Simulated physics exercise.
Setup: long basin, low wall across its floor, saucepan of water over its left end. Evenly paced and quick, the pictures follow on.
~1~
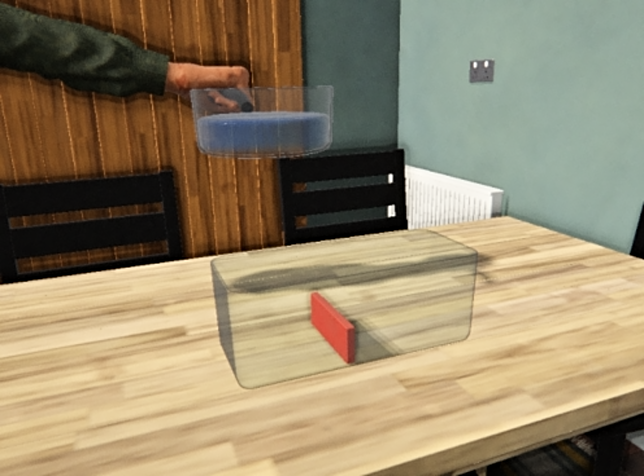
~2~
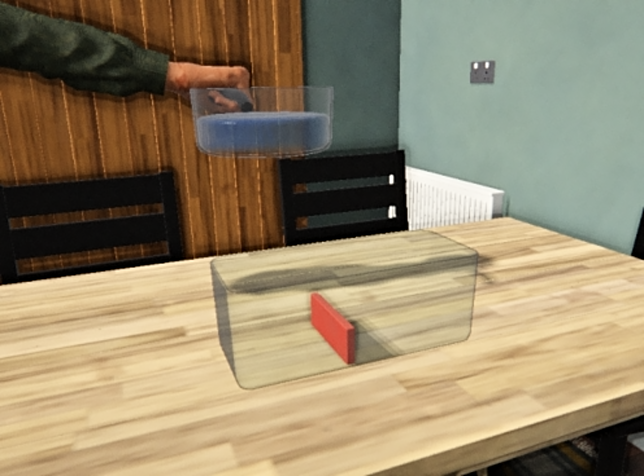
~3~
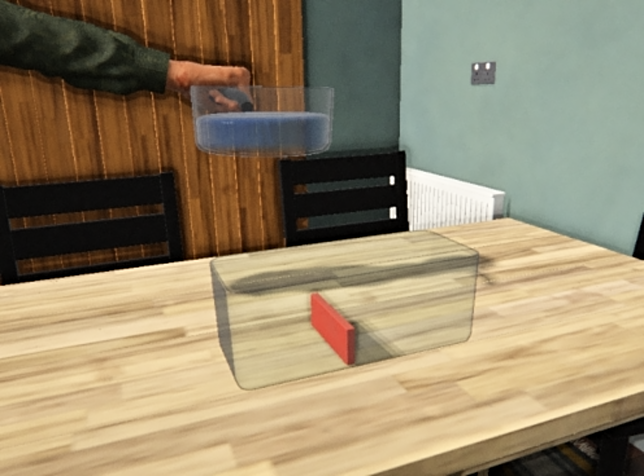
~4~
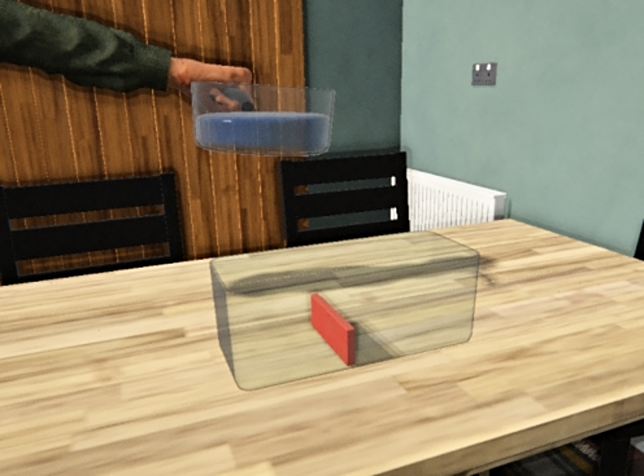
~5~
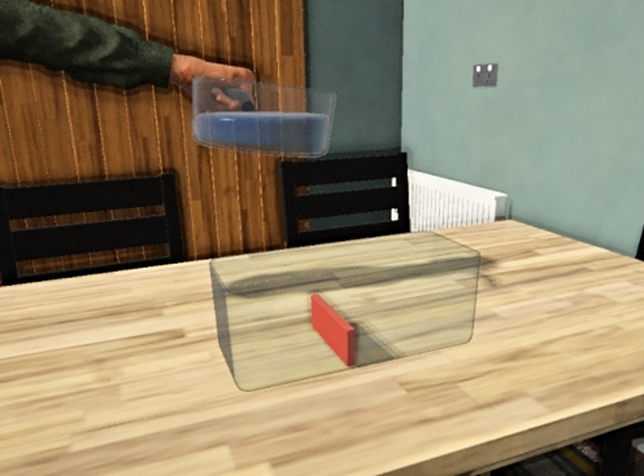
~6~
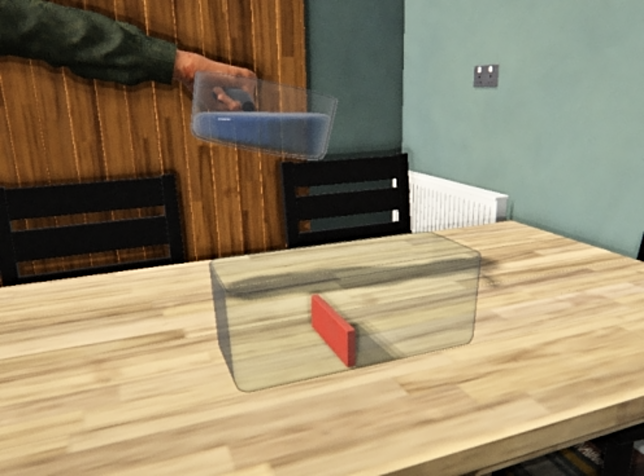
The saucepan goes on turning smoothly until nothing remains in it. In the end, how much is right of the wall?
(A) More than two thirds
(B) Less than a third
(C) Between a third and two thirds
A, more than two thirds.
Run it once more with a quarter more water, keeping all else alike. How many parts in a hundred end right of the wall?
95 per cent.
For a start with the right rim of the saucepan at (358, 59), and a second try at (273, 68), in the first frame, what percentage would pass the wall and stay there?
Roughly 95 per cent, then roughly 45 per cent.
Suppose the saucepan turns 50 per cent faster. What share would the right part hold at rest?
It comes to some 90 per cent.
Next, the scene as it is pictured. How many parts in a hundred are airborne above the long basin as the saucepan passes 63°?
That comes to near 35 percent.
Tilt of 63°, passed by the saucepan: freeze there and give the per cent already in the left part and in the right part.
I'd put the left part near 0 per cent and the right part near 5.
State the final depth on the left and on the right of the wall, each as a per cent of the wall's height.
0 left, 50 right, give or take.
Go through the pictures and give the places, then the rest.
The first picture shows tilt 0°; pouring edge (327, 89); surface from (197, 119) to (323, 114); the long basin's rim runs from (219, 276) to (452, 241); the wall's top is at (331, 310).
The second picture shows tilt 1°; pouring edge (327, 89); surface from (197, 119) to (322, 114).
The third picture shows tilt 2°; pouring edge (327, 91); surface from (196, 119) to (323, 115).
The fourth picture shows tilt 5°; pouring edge (328, 94); surface from (196, 118) to (323, 115).
The fifth picture shows tilt 8°; pouring edge (330, 98); surface from (195, 117) to (323, 115).
The sixth picture shows tilt 13°; pouring edge (331, 103); surface from (194, 116) to (324, 116).
A moment on, the saucepan is tipped part way and 62 per cent is still to pour, 0 is left of the wall and 5 right of it.
Next, the saucepan is tipped on its side and 15 per cent is still to pour, 1 is left of the wall and 67 right of it.
Then the saucepan is tipped on its side and 2 per cent is still to pour, 3 is left of the wall and 92 right of it.
Later the saucepan is tipped on its side and 0 per cent is still to pour, 5 is left of the wall and 94 right of it.
In the end 5 per cent lies left of the wall, 94 right of it and 1 outside.
